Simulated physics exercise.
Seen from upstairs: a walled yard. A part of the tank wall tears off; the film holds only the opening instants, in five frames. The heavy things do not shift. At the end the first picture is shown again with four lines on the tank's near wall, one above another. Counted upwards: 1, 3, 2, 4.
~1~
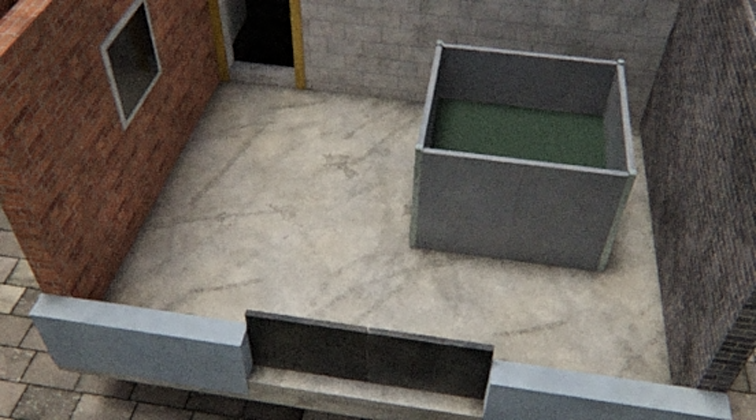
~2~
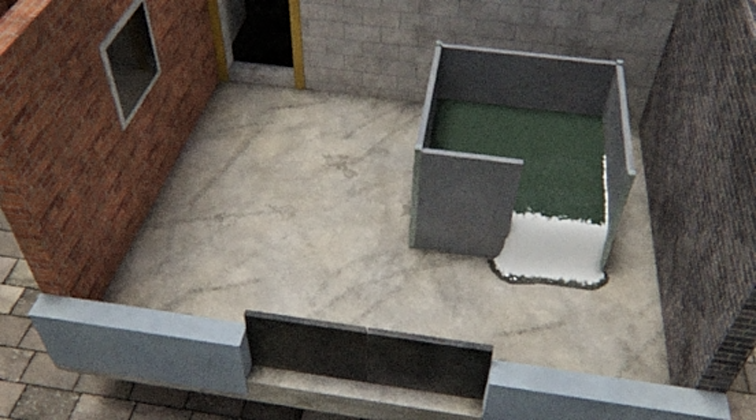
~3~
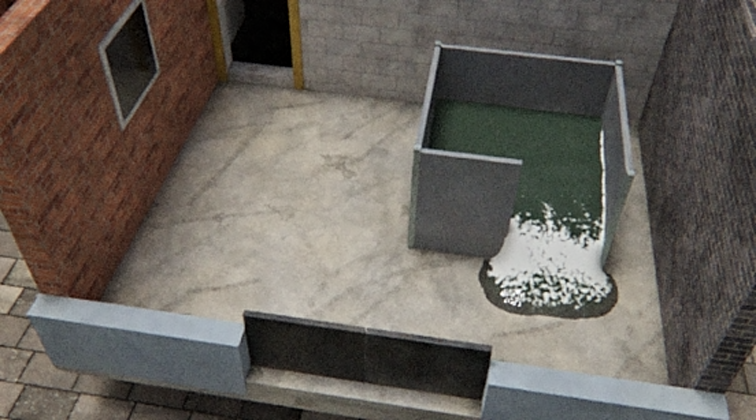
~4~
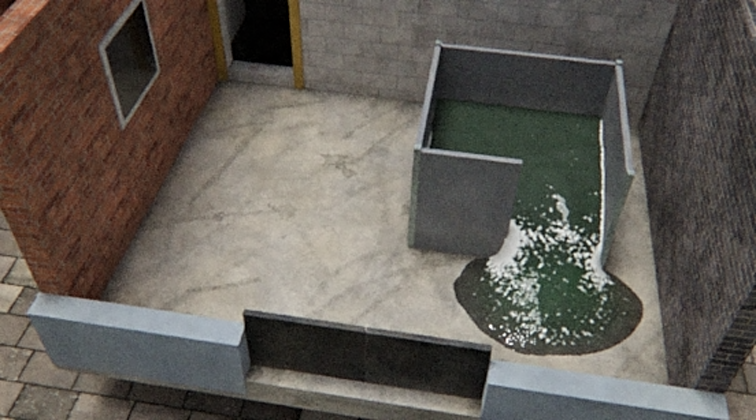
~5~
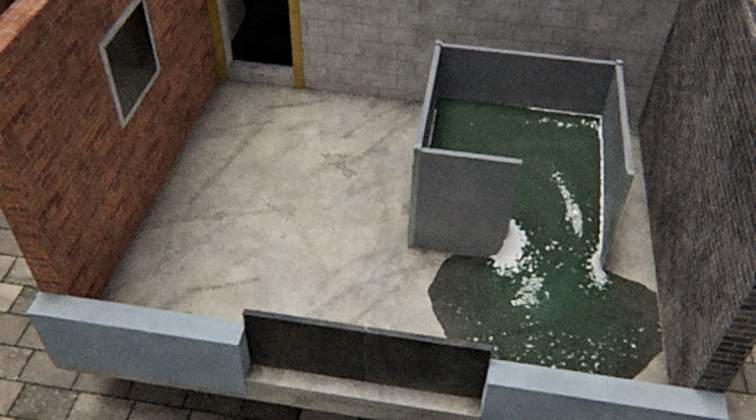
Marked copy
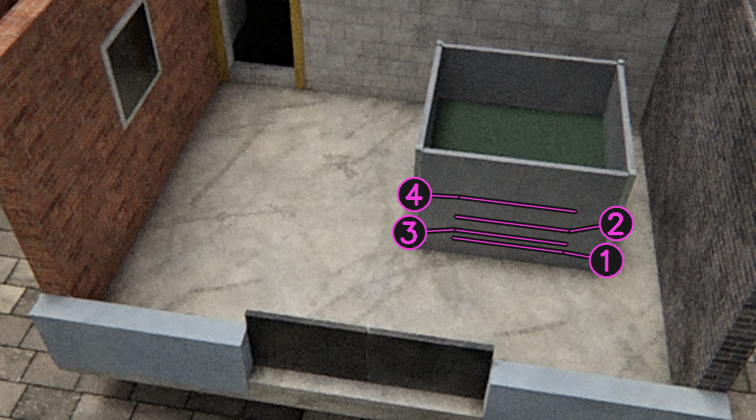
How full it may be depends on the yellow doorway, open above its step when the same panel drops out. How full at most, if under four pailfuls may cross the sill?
2.
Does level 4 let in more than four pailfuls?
Yes, it does.
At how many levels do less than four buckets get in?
Three of the four.
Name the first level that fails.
The answer is 4.
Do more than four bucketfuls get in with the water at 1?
No.
In magenta, 1 at (508, 245); 2 at (512, 223); 3 at (509, 237); 4 at (516, 204); from the bottom up 1, 3, 2, 4.
With 1, nothing gets over.
With 2, a splash gets over, under a bucket.
With 3, nothing gets over.
With 4, about 11 bucketfuls get in.
